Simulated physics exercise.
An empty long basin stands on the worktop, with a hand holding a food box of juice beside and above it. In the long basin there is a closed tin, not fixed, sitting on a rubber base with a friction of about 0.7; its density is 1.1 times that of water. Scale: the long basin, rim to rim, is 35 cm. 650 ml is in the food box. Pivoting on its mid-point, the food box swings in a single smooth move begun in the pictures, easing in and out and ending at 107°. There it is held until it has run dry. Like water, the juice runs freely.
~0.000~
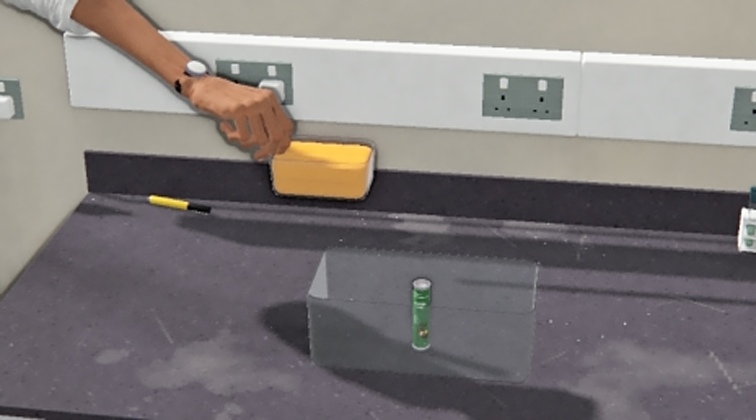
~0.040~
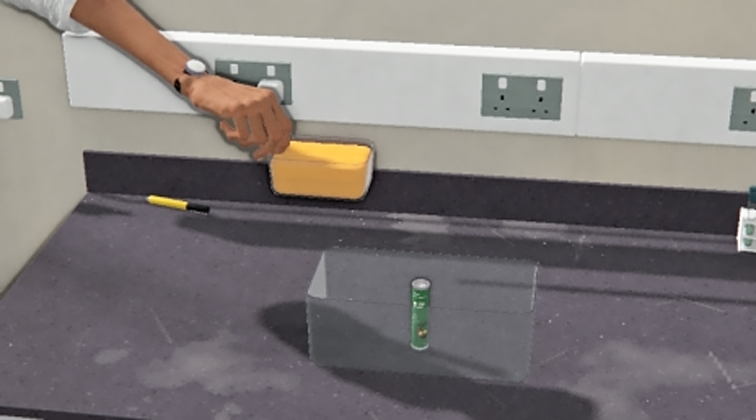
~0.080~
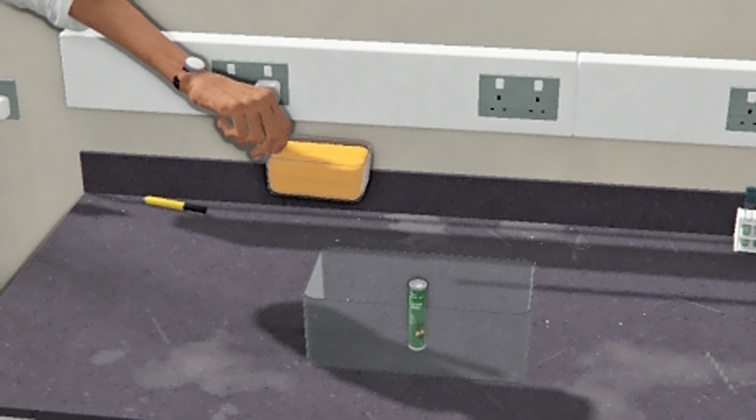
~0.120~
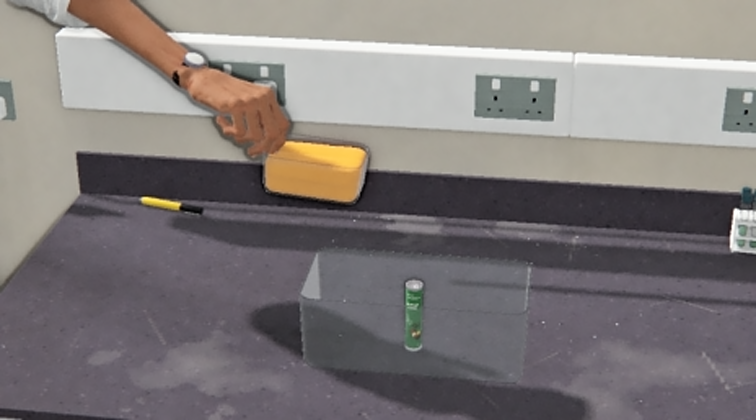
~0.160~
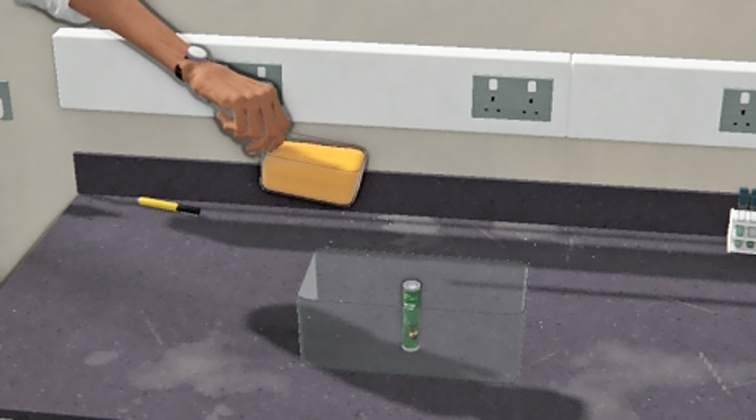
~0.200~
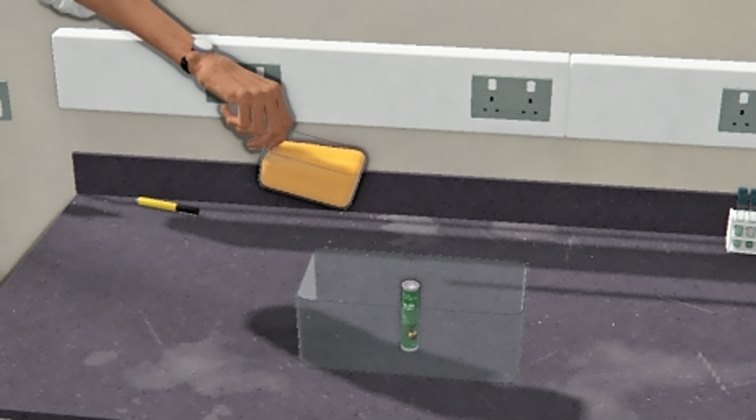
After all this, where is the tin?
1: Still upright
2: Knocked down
Option 1: Still upright.
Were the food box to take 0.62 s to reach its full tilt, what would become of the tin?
Then the tin tumbles.
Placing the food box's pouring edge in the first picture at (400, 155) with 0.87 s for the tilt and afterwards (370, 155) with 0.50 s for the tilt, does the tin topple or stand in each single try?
Run one: It does not tip. Run two: It tumbles.
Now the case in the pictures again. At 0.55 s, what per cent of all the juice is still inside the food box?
Portion remaining: Approx. 30 per cent.
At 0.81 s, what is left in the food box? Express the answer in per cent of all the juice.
About 4 percent.
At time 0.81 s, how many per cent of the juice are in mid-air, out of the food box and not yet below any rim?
Near 6 percent.
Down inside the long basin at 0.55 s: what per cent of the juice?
I reckon close to 16 percent of it.
By 0.55 s the tilt is 75° and 30 per cent is still to pour; the tin stands where it began.
By 0.81 s the tilt is 106° and 4 per cent is still to pour; the tin stands where it began.
By 1.08 s the tilt is 107° and 0 per cent is still to pour; the tin stands where it began.
By 1.37 s the tilt is 107° and 0 per cent is still to pour; the tin stands where it began.
At rest the tin stands where it began.
